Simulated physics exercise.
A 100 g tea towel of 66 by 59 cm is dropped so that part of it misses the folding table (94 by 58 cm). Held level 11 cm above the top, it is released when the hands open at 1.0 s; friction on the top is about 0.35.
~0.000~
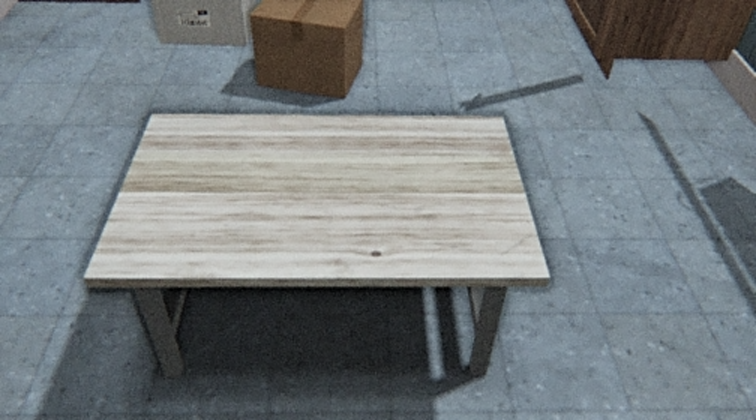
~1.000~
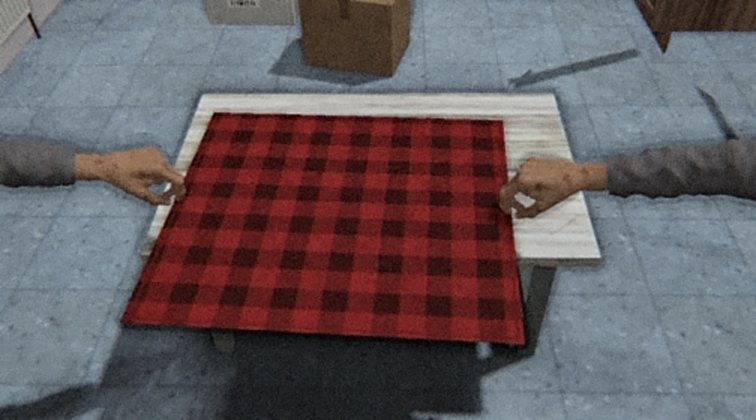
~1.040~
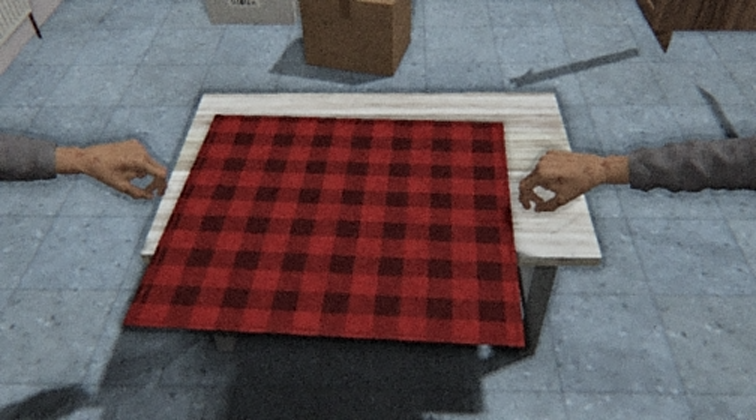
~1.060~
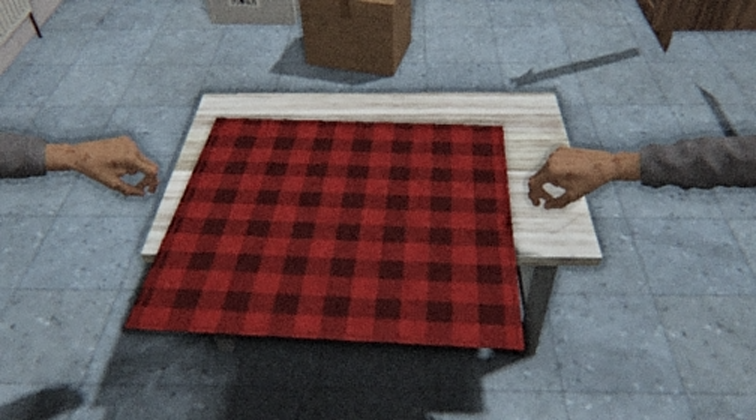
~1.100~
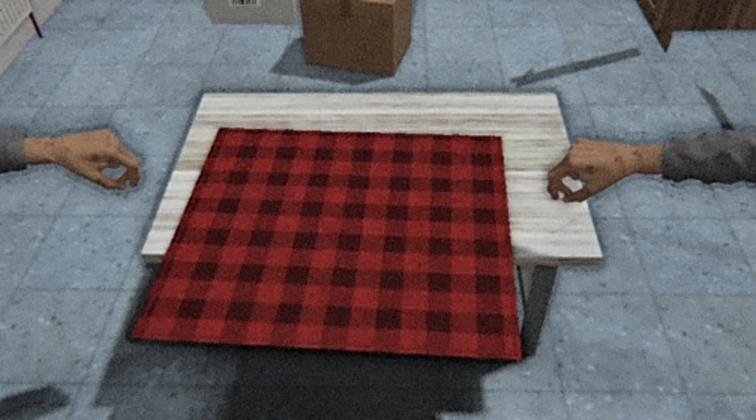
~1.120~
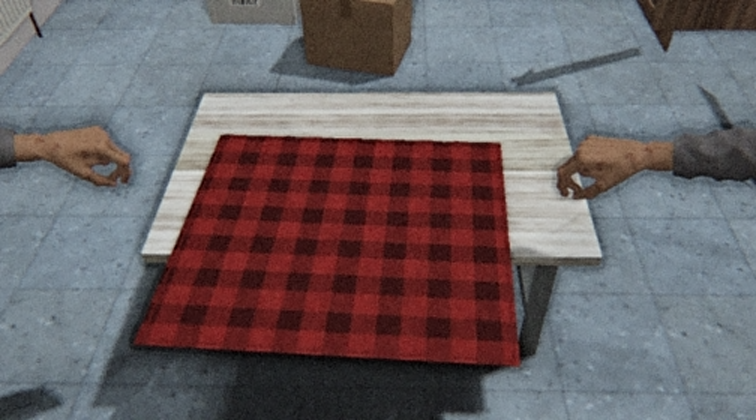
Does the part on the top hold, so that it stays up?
The surface loses it.
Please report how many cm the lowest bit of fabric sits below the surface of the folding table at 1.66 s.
Roughly 38 cm.
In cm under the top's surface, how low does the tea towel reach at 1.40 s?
Roughly 32 centimetres below the top.
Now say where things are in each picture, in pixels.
The bare folding table, in the first picture.
Tea towel corners (120, 323) (214, 112) (502, 120) (524, 344), in the second picture.
Tea towel corners (123, 325) (215, 115), in the third picture.
Tea towel corners (125, 328) (217, 118), in the fourth picture.
Tea towel corners (131, 338) (219, 128), in the fifth picture.
Tea towel corners (134, 345) (221, 135) (500, 144) (520, 367), in the sixth picture.
At 1.4 s, 50 % of the tea towel is still over the top.
At 1.7 s, 35 % of the tea towel is still over the top.
At 1.9 s, 20 % of the tea towel is still over the top.
At 2.2 s, 0 % of the tea towel is still over the top.
At 4.4 s, 0 % of the tea towel is still over the top.
